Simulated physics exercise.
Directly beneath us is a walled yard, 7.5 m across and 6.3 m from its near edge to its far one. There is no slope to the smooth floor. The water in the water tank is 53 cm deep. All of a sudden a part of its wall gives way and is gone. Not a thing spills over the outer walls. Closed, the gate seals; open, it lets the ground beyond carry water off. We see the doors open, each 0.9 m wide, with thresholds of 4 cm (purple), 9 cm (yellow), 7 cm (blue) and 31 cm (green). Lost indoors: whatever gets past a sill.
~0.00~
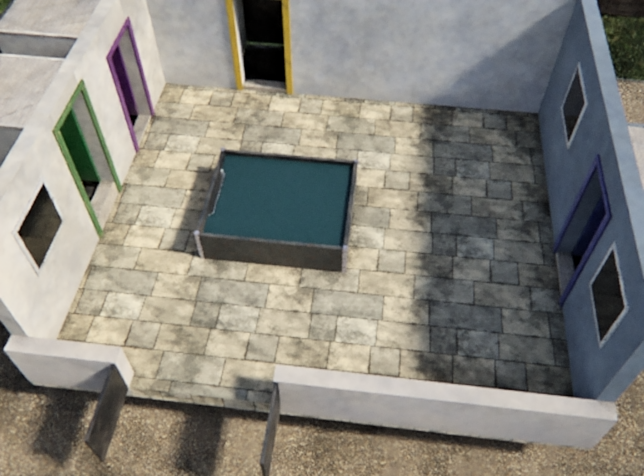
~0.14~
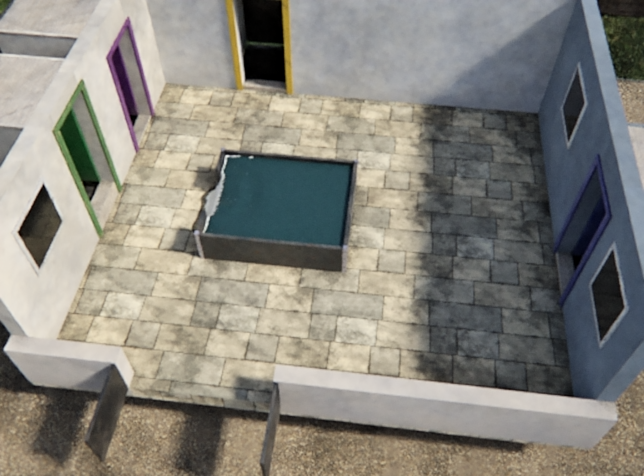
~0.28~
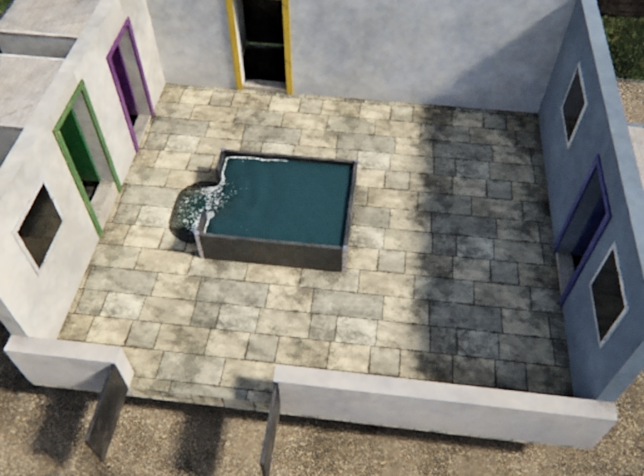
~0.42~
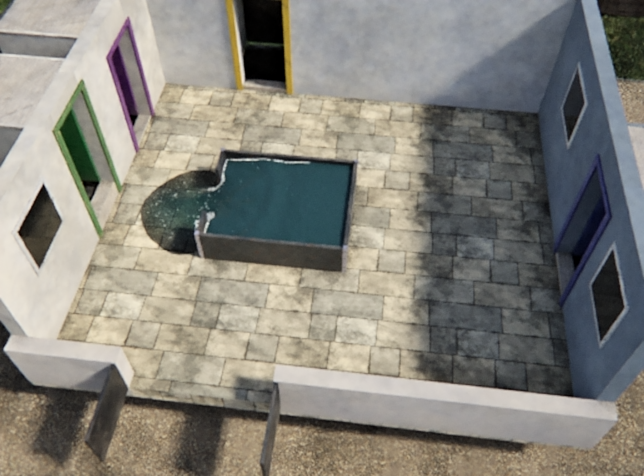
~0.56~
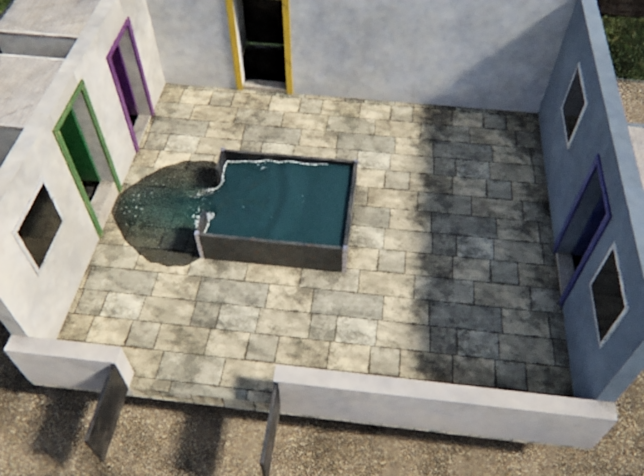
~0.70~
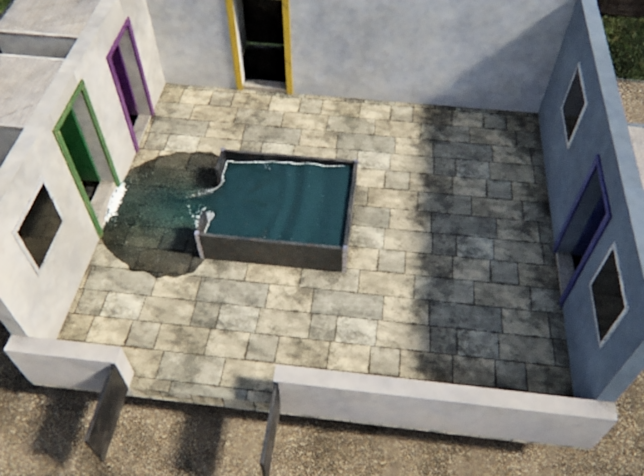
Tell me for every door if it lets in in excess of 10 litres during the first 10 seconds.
In the first 10 seconds the purple door lets in over 10 litres; the yellow door does not let in over 10 litres; the blue door does not let in over 10 litres; the green door does not let in over 10 litres.
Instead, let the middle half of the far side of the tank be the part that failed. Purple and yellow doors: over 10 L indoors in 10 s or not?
Here's how it goes: Purple exceeds it, yellow exceeds it.
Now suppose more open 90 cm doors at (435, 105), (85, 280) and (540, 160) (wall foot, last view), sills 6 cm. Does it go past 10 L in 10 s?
Taking them in order, the first gets too little, the second enough and the third too little.
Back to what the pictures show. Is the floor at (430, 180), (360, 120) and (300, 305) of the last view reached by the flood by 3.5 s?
Going in order, clear, then clear, then clear.
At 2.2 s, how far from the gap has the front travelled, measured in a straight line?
I'd say close to 3.8 m.
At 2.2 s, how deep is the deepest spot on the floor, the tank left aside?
It gets to some 30 cm.
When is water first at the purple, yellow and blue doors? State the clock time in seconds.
Times: Purple 1.2 seconds, yellow 2.8 seconds, blue 9.0 seconds.
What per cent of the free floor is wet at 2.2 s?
Near 15 per cent is wet.
After 1.4 s water covers 10 % of the floor and is deepest (30 cm) near (116, 203); purple door 8 cm at the sill, 0 L in, yellow door not reached, blue door not reached, green door 28 cm at the sill, 0 L in.
After 2.2 s water covers 15 % of the floor and is deepest (30 cm) near (126, 204); purple door 10 cm at the sill, 11 L in, yellow door not reached, blue door not reached, green door 29 cm at the sill, 0 L in.
After 3.5 s water covers 30 % of the floor and is deepest (22 cm) near (53, 350); purple door 8 cm at the sill, 33 L in, yellow door 7 cm at the sill, 0 L in, blue door not reached, green door 19 cm at the sill, 0 L in.
After 6.0 s water covers 65 % of the floor and is deepest (16 cm) near (48, 361); purple door 6 cm at the sill, 50 L in, yellow door 7 cm at the sill, 0 L in, blue door not reached, green door 14 cm at the sill, 0 L in.
After 10.0 s water covers 95 % of the floor and is deepest (9 cm) near (53, 350); purple door 5 cm at the sill, 58 L in, yellow door 5 cm at the sill, 0 L in, blue door 5 cm at the sill, 0 L in, green door 8 cm at the sill, 0 L in.
